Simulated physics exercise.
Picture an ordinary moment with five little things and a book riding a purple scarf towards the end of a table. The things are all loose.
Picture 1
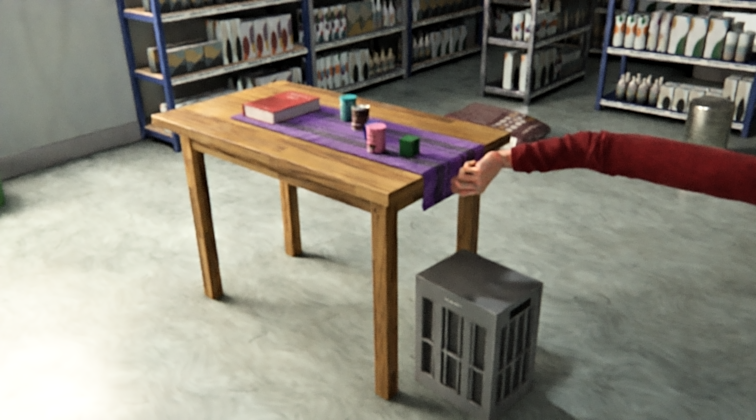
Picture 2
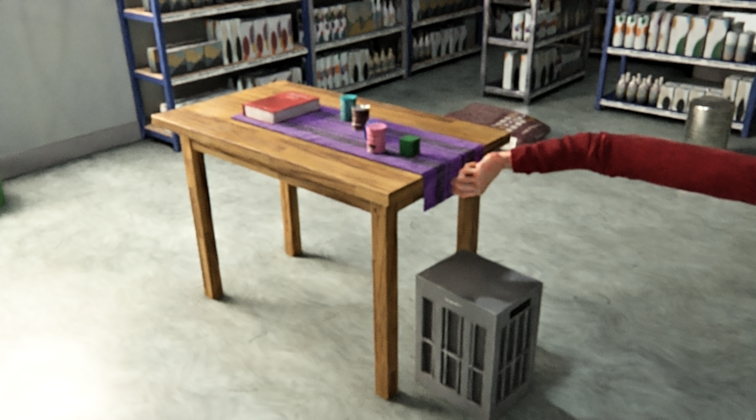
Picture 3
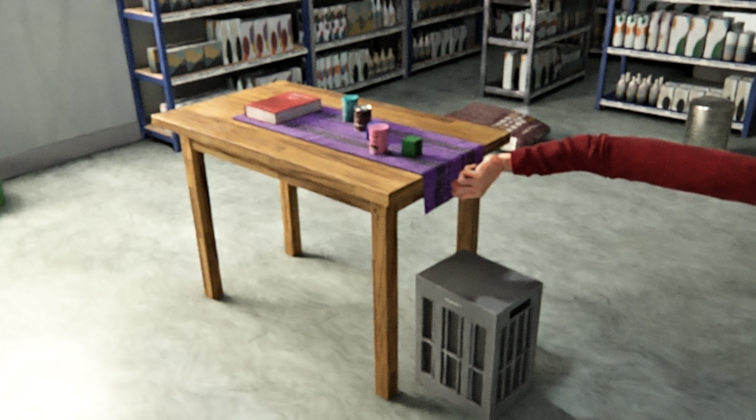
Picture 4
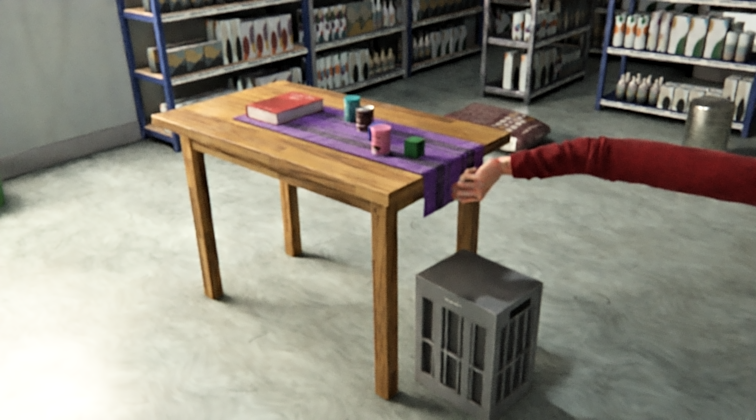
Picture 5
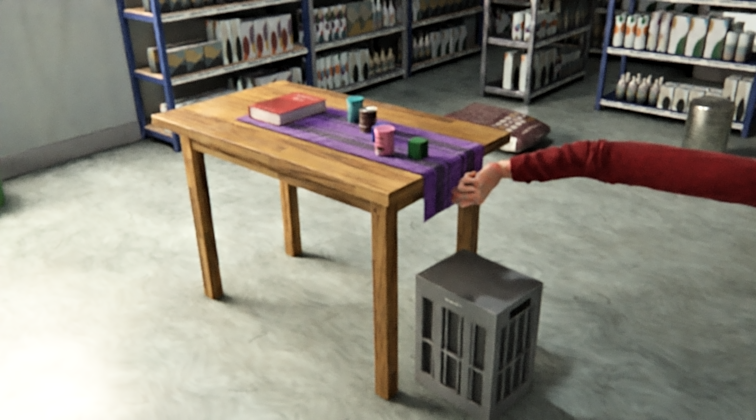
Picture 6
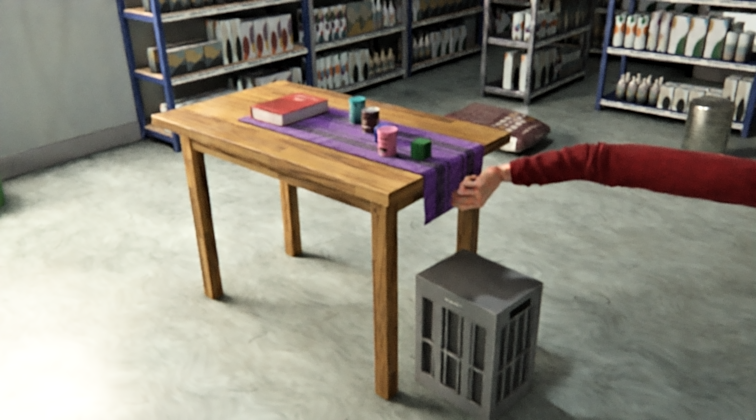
At the start, a red book, turquoise, brown and pink cans and a green cube rest on a purple scarf across a wooden table, with a red-sleeved arm's hand at its hanging end. The scarf then creeps slightly right, carrying them along as its hem lowers beside the gray crate.
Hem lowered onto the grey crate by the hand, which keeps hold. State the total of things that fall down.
I'd say the tally of dropped things is a pair in the end.
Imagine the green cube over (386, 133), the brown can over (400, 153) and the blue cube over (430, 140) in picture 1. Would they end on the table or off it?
Here's how it goes: The green cube remains in place, the brown can leaves the top and the blue cube leaves the top.
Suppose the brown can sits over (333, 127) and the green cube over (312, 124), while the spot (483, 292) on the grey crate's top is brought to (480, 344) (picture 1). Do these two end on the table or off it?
Looks like the brown can hangs in there, and the green cube hangs in there.
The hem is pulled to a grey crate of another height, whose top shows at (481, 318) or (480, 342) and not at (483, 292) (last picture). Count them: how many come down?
For the first height 3, for the second 4.
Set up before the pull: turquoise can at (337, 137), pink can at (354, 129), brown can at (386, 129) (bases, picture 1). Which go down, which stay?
Outcome: Turquoise can keeps its perch; pink can keeps its perch; brown can keeps its perch.
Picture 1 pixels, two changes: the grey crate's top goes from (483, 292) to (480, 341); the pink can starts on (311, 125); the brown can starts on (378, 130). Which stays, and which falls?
The pink can stays aboard, and the brown can does not stay aboard.
Soon after, hem near (454, 248); green cube gone.
After that, hem on the crate; green cube and pink can gone.
In the end, hem on the crate; green cube and pink can gone. The answer is two.
